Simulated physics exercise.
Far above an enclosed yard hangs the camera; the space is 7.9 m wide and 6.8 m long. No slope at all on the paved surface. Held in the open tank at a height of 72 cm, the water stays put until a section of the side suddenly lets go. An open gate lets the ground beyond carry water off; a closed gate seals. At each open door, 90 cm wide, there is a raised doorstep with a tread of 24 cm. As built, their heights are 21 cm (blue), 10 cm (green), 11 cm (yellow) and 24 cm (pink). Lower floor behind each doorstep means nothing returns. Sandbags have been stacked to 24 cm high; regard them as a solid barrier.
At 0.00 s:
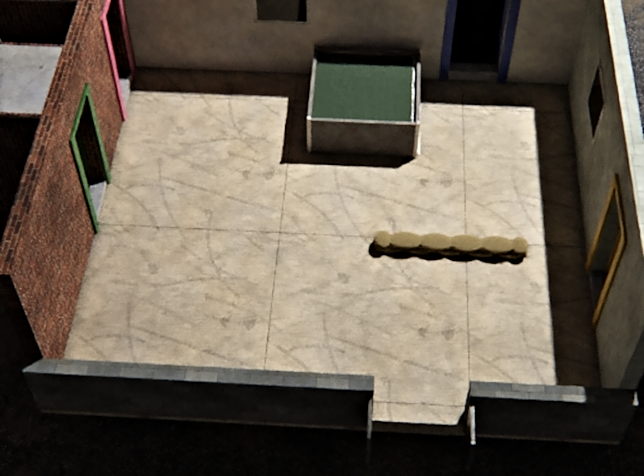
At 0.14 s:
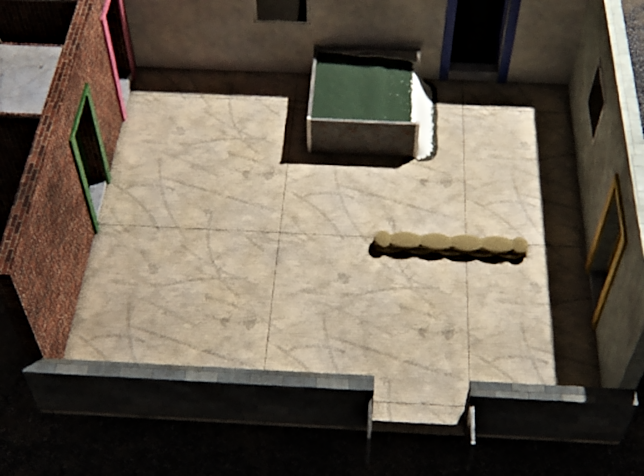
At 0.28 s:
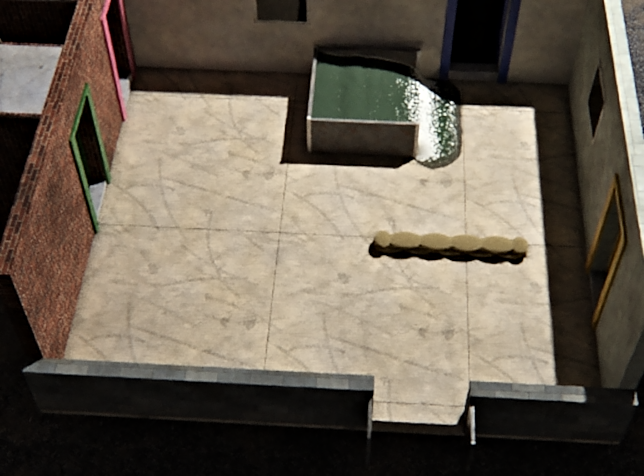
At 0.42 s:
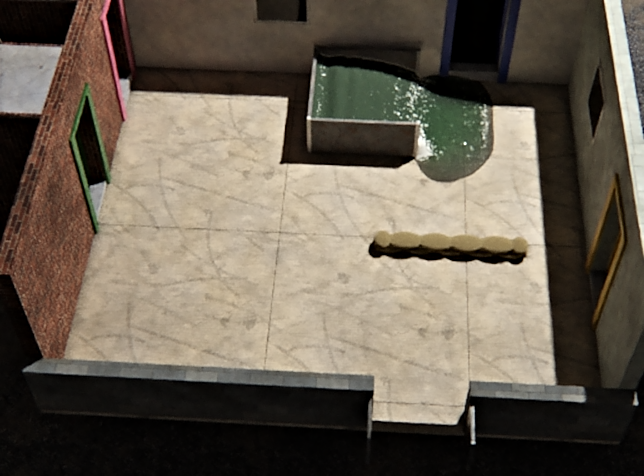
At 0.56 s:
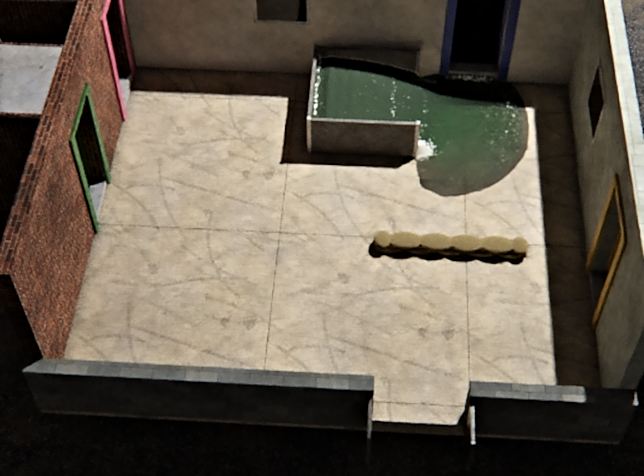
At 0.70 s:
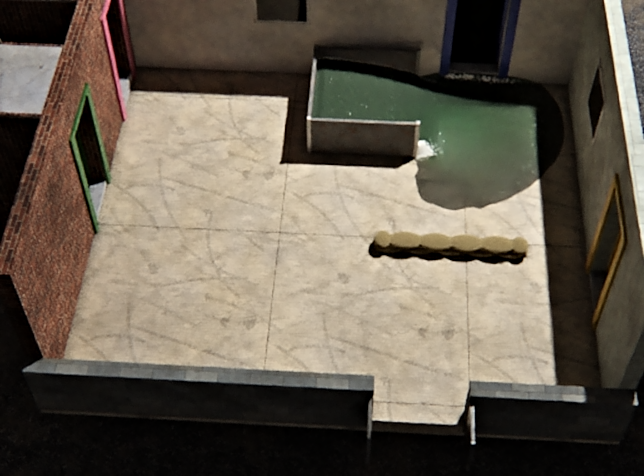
Green water pouring from the right side of an open tank, spreading across a walled yard's pale floor and reaching the blue door.
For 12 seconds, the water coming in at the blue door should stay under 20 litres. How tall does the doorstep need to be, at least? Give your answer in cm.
Close to 17 cm is just enough.
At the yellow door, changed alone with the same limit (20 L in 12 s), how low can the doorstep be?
Yellow: 7.5 cm.
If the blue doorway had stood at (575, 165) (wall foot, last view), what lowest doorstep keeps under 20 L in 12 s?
Close to 28 cm at the least.
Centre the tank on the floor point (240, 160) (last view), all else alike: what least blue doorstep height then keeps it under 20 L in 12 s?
Roughly 10.0 centimetres.
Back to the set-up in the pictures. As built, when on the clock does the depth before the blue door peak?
Approximately 3.2 s.
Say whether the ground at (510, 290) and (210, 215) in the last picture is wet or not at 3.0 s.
Taking them in turn, they come out submerged and spared.
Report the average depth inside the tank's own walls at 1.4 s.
I'd put it at some 32 centimetres on average.
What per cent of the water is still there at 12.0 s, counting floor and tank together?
Remaining share: Around 94 %.
After 1.4 s water covers 15 % of the floor, deepest (52 cm) near (560, 89); 21 cm at the blue door, 0 litres in over its 21 cm doorstep.
After 3.0 s water covers 25 % of the floor, deepest (30 cm) near (520, 244); 20 cm at the blue door, 1 litre in over its 21 cm doorstep.
After 12.0 s water covers 95 % of the floor, deepest (8 cm) near (561, 96); 6 cm at the blue door, 3 litres in over its 21 cm doorstep.
At the blue door as built, the water arrived by 0.5 s and peaked near 21 cm at 3.2 s.
With a doorstep of 15 cm, 35 litres would have come in within the 12 s; with 20 cm, 5 litres. So under 20 litres takes about 17 cm.
